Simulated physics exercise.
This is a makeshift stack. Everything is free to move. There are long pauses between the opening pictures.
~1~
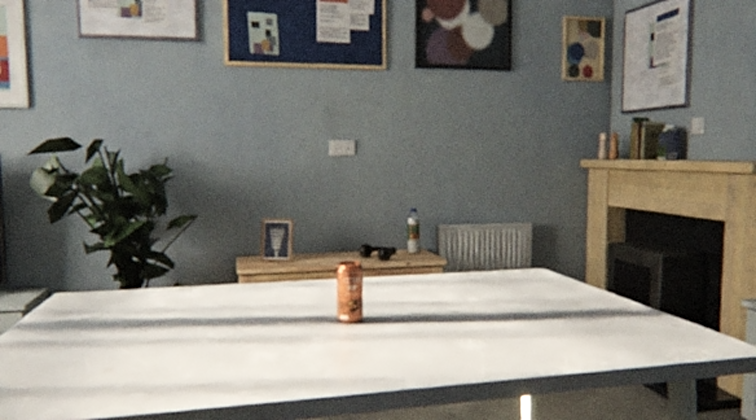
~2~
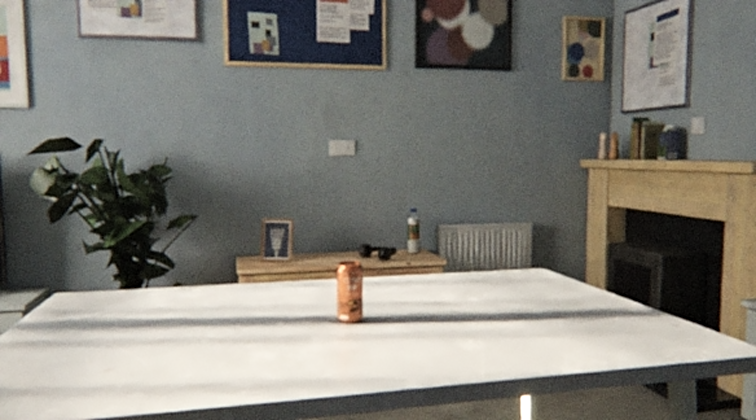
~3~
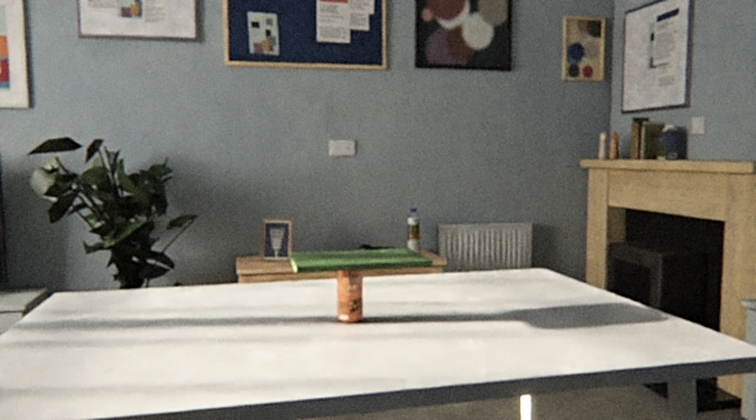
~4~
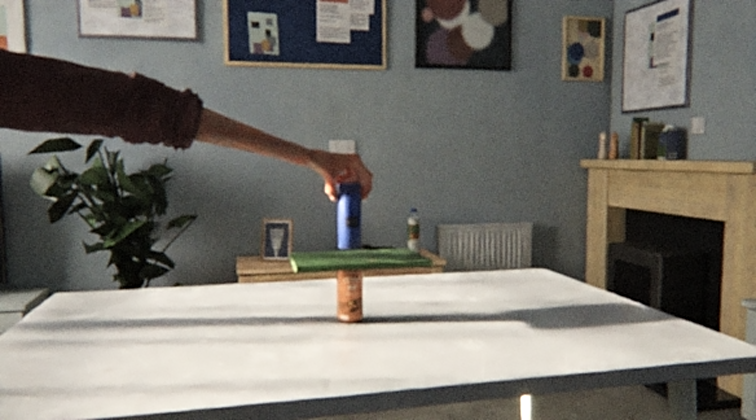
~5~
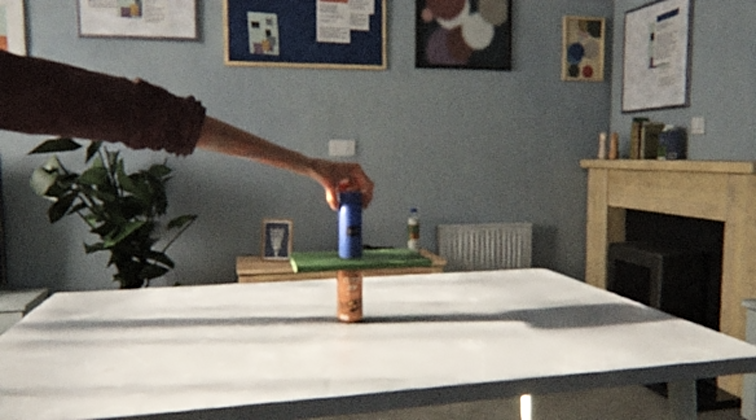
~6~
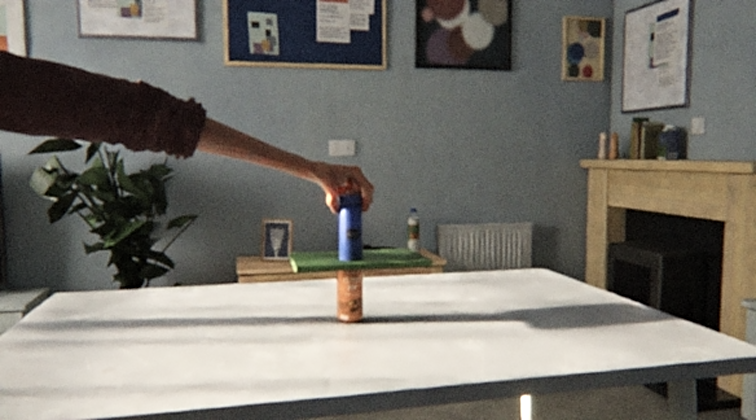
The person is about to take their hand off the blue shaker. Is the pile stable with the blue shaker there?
Here the stack stays up.
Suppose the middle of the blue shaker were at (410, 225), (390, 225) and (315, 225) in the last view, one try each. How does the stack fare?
First try: It gives way; second try: It loses its balance; third try: It stays up.
Then, 0.70 s after the last picture, nothing has stirred.
Then, 1.70 s after the last picture, blue shaker resting near (351, 228).
At rest, all 3 in place. Seen from the same camera at the end, blue shaker near (351, 228). The stack keeps its balance.
